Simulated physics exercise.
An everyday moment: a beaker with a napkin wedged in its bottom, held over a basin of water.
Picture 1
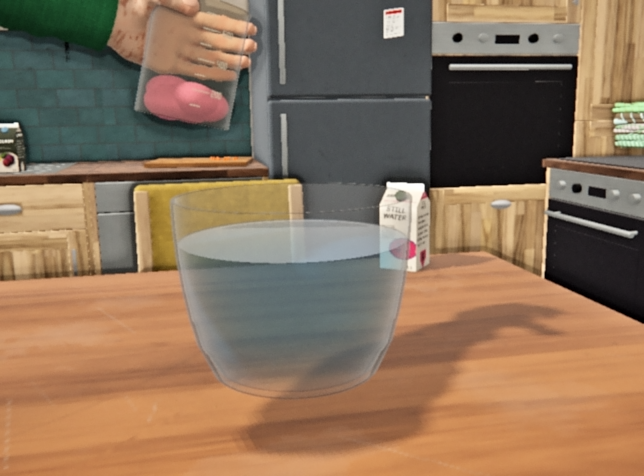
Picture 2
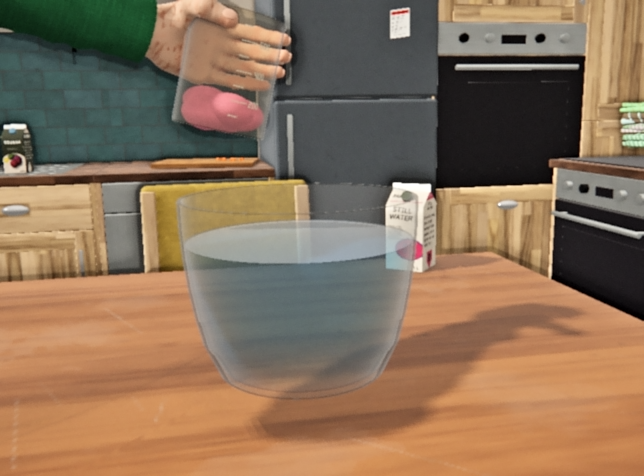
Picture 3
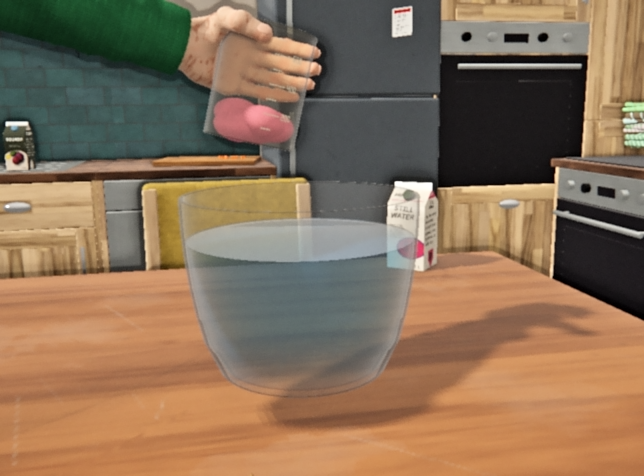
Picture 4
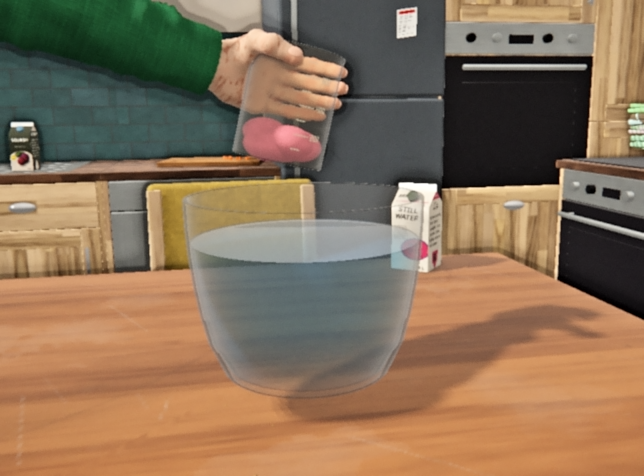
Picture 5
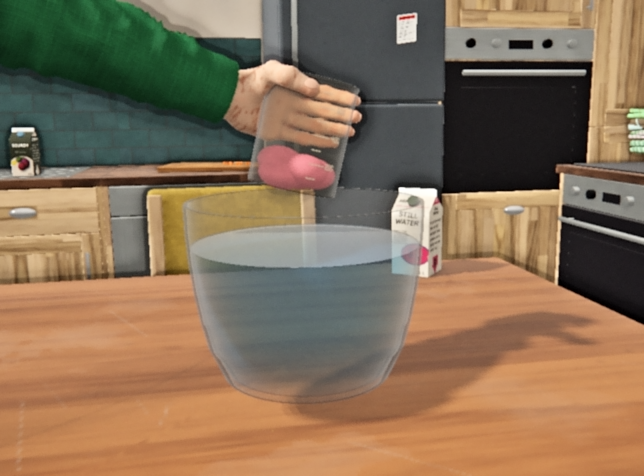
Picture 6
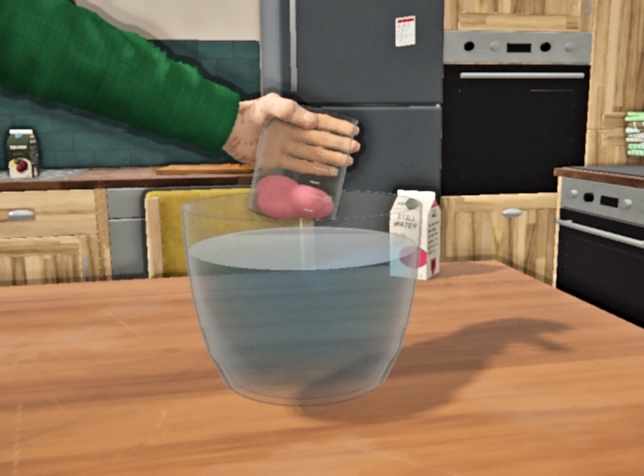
A hand in a green sleeve carries a clear beaker with a bunched pink napkin in its bottom, starting at the upper left of a kitchen. It moves right and gradually lower toward a glass basin of water on a wooden table, until the beaker is just above the water.
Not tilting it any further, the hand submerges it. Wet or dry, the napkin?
It is flooded.
Shortly, the beaker enters the water.
Then, water pours in as the air escapes.
At the finish, the beaker is under, flooded, and the napkin is wet.
